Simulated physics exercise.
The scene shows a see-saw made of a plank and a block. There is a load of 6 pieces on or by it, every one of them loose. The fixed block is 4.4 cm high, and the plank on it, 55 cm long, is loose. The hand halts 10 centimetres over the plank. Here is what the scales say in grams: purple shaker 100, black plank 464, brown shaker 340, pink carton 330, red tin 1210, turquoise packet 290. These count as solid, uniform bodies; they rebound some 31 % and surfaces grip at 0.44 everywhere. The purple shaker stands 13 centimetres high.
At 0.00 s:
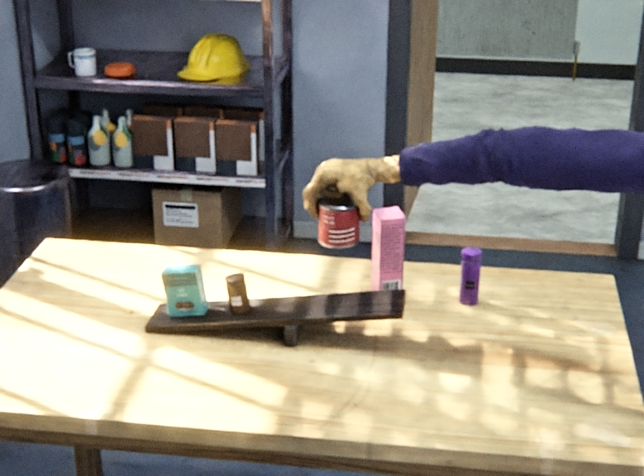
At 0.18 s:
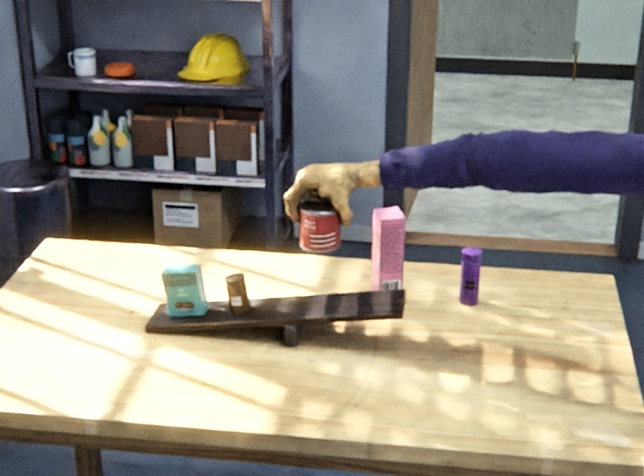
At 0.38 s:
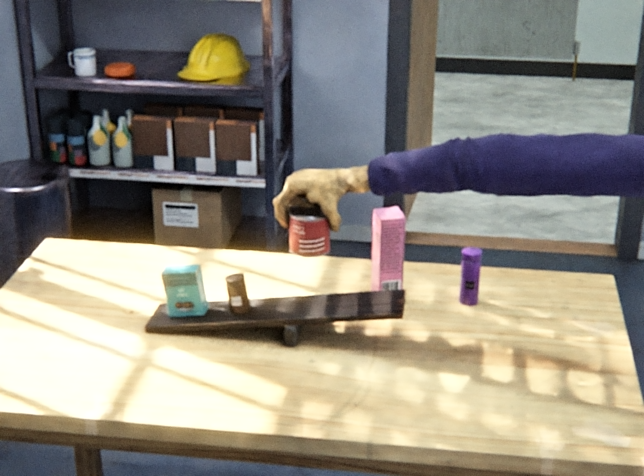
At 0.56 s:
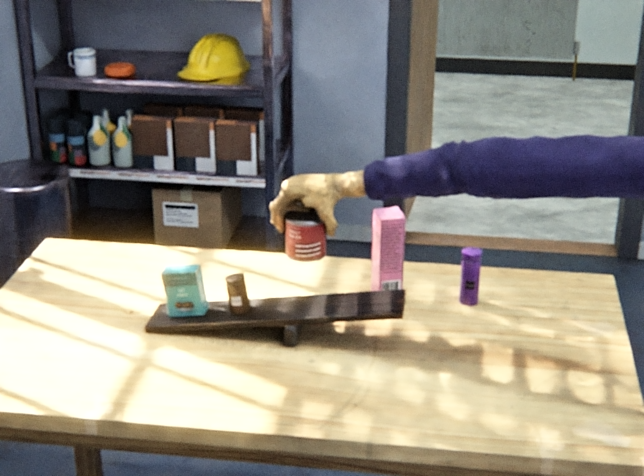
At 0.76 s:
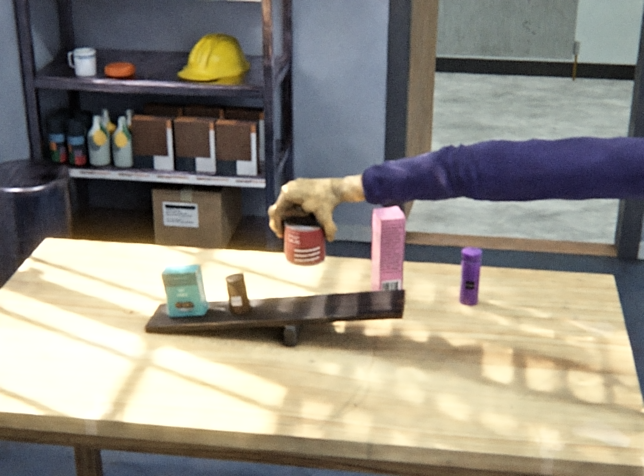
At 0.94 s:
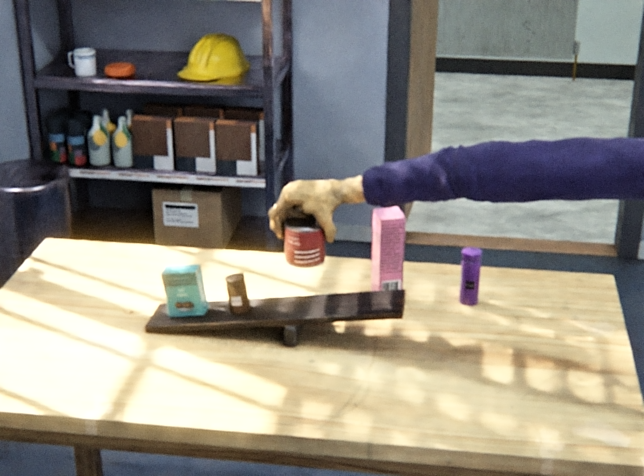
In the video, a hand in a purple sleeve holds a red tin and moves it left and slightly down above a tilted plank holding a turquoise packet and a brown shaker, then keeps it nearly still in the air.
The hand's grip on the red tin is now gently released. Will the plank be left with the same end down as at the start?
Yes, same end down.
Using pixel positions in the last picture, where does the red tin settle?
Around pixel (284, 290).
By 1.14 s, plank at 8°, leaning as at the start; red tin 10 cm from its spot near (305, 284).
By 1.24 s, plank at 8°, leaning as at the start; red tin tilted 7° near (289, 289); turquoise packet tilted 12°; brown shaker tilted 6°.
By 1.34 s, plank at 8°, leaning as at the start; red tin tilted 8° near (284, 290); brown shaker tilted 5°.
When it is over (2.0 s), plank at 8°, leaning as at the start; not toppled but over 4 cm from the start, red tin; the other 5 within 4 cm of the start. End places, in pixels of the last picture, red tin near (284, 290). The plank lies as before.
